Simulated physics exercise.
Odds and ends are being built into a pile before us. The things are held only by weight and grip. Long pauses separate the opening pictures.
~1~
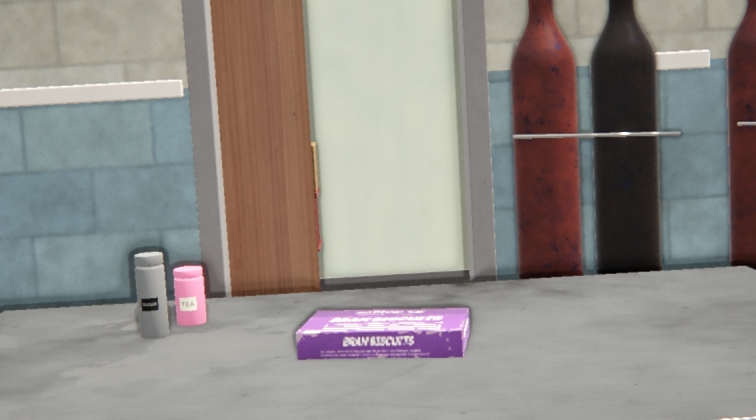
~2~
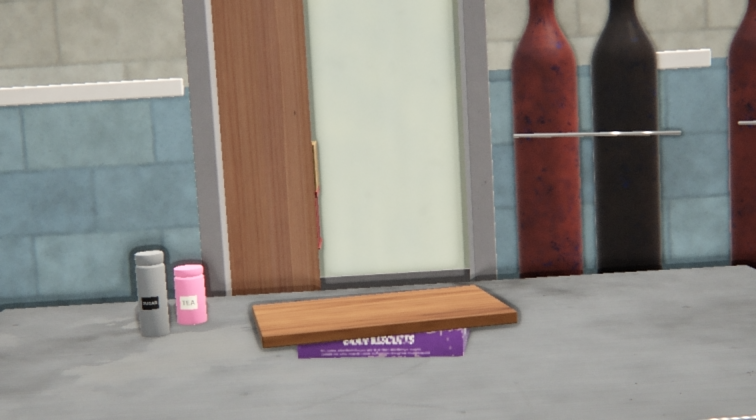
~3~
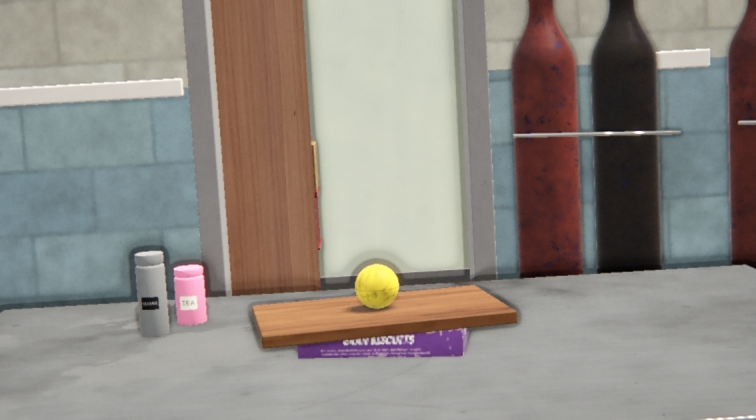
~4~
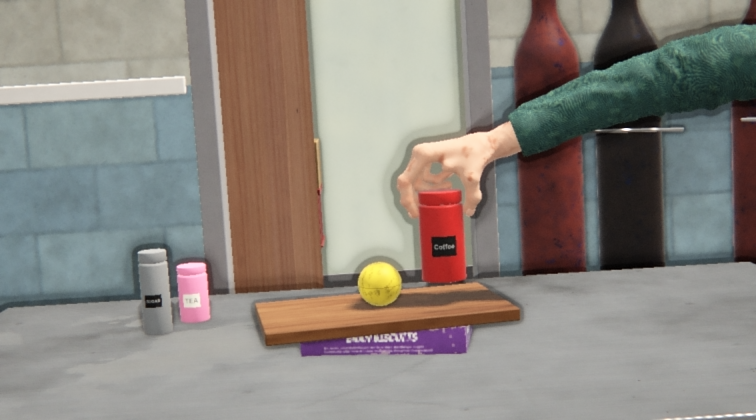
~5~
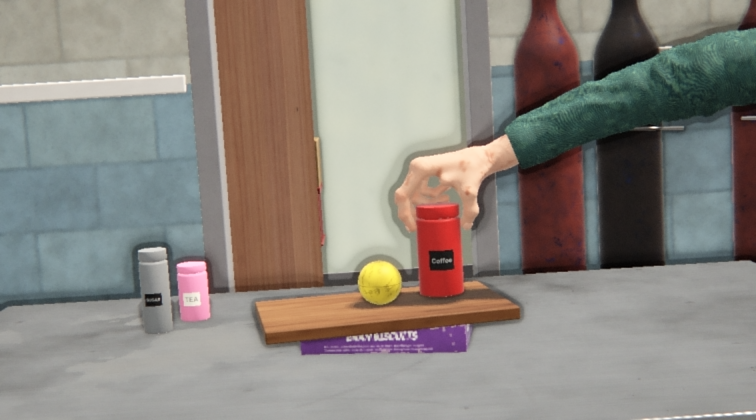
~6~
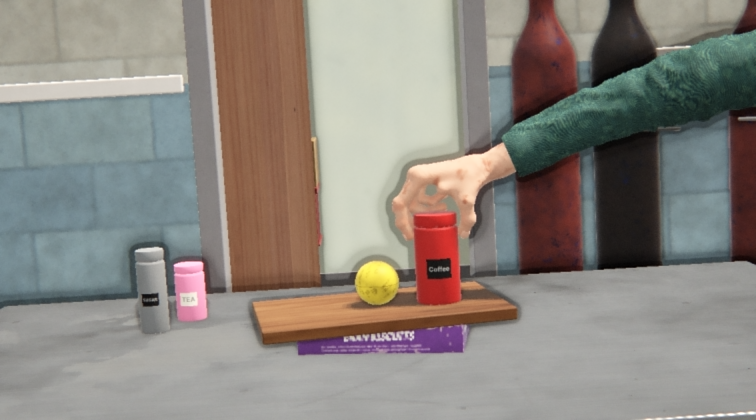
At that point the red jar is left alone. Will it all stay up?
Secure.
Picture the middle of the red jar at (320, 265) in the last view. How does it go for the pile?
Outcome: The pile is still standing.
Then, 1.00 s later than the last frame, all is still.
Then, 2.10 s later than the last frame, things are still on the move.
When it is over, all 6 as before. End places, in pixels of the last picture, red jar near (436, 258). The pile stays up.
